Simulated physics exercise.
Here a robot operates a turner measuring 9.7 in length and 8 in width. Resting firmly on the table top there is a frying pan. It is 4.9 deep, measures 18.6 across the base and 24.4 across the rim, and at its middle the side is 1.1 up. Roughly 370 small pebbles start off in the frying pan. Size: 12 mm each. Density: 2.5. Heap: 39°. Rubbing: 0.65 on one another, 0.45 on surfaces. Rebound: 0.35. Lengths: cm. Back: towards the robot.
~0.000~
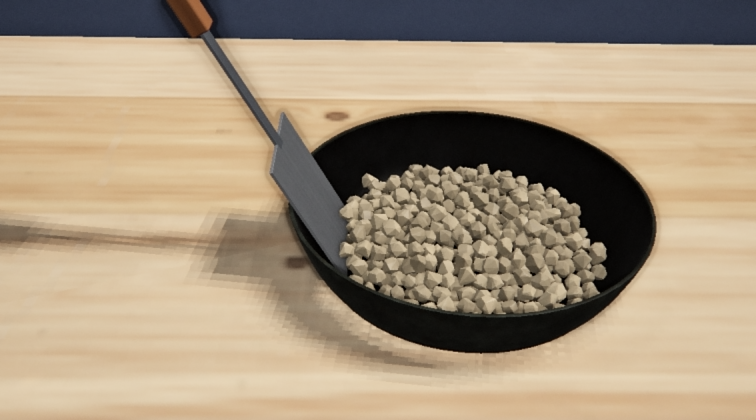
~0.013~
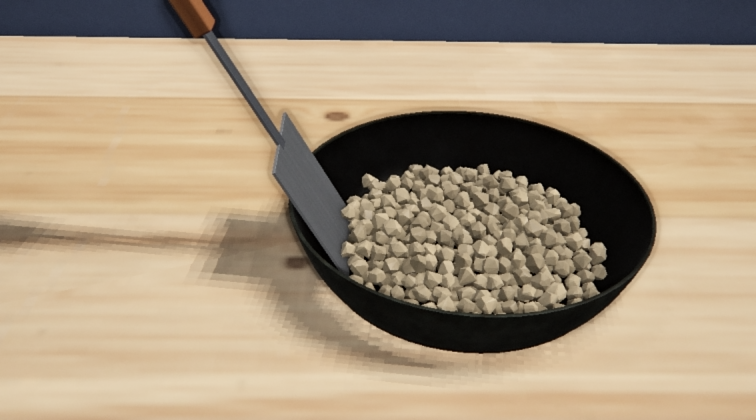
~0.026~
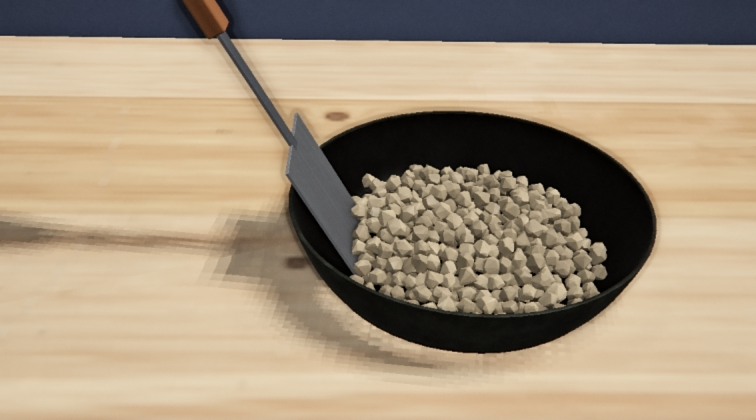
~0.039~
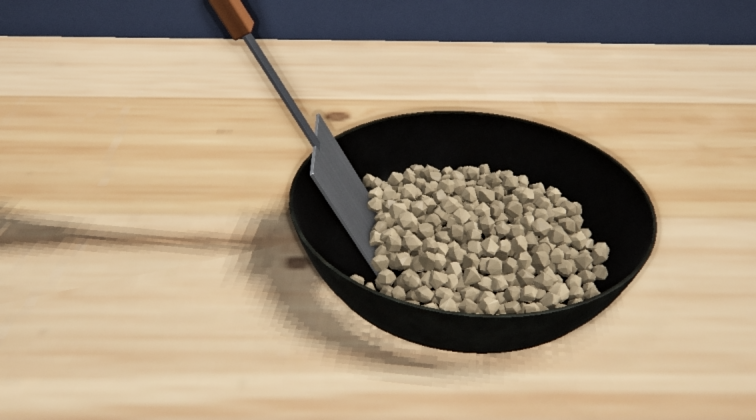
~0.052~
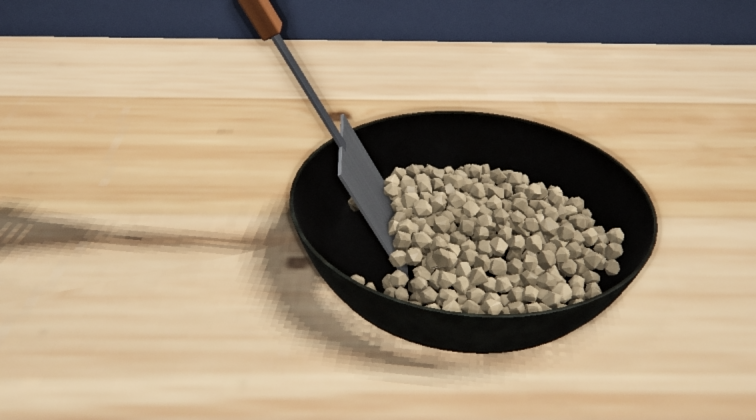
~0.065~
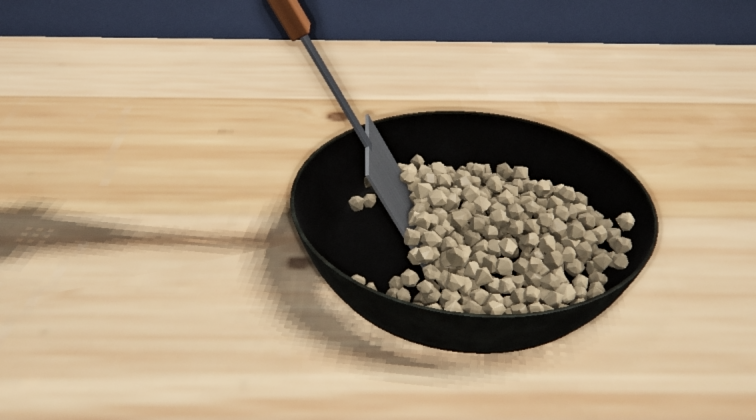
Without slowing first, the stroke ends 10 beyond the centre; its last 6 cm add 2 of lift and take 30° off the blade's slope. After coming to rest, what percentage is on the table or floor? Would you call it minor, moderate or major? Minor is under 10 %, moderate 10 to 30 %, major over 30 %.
I would call it major.
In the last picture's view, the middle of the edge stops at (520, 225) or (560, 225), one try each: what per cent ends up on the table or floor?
Estimates, in order: 5 % and 10 %.
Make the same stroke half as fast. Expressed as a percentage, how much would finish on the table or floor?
20 per cent, about.
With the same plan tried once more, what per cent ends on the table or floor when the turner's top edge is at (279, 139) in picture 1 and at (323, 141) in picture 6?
Roughly 25 percent ends up there.
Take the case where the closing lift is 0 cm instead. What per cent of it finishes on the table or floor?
It comes to around 40 percent.
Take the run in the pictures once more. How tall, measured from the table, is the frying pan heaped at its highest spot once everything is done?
5.5 cm.
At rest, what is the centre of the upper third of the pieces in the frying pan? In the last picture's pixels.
(556, 256).
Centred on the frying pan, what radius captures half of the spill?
Roughly 26 cm from the middle.
By 0.10 s, sloping 62°, highest piece 7 above the table; 372 in the frying pan.
By 0.13 s, sloping 55°, highest piece 8 above the table; 372 in the frying pan.
By 0.34 s, sloping 32°, highest piece 16 above the table; 231 in the frying pan, 28 on the table or floor, 113 on the blade or in flight.
By 1.39 s, sloping 32°, highest piece 6 above the table; 228 in the frying pan, 144 on the table or floor.
Final count, 228 in the frying pan, 144 on the table or floor. That is 39 % on the table or floor.
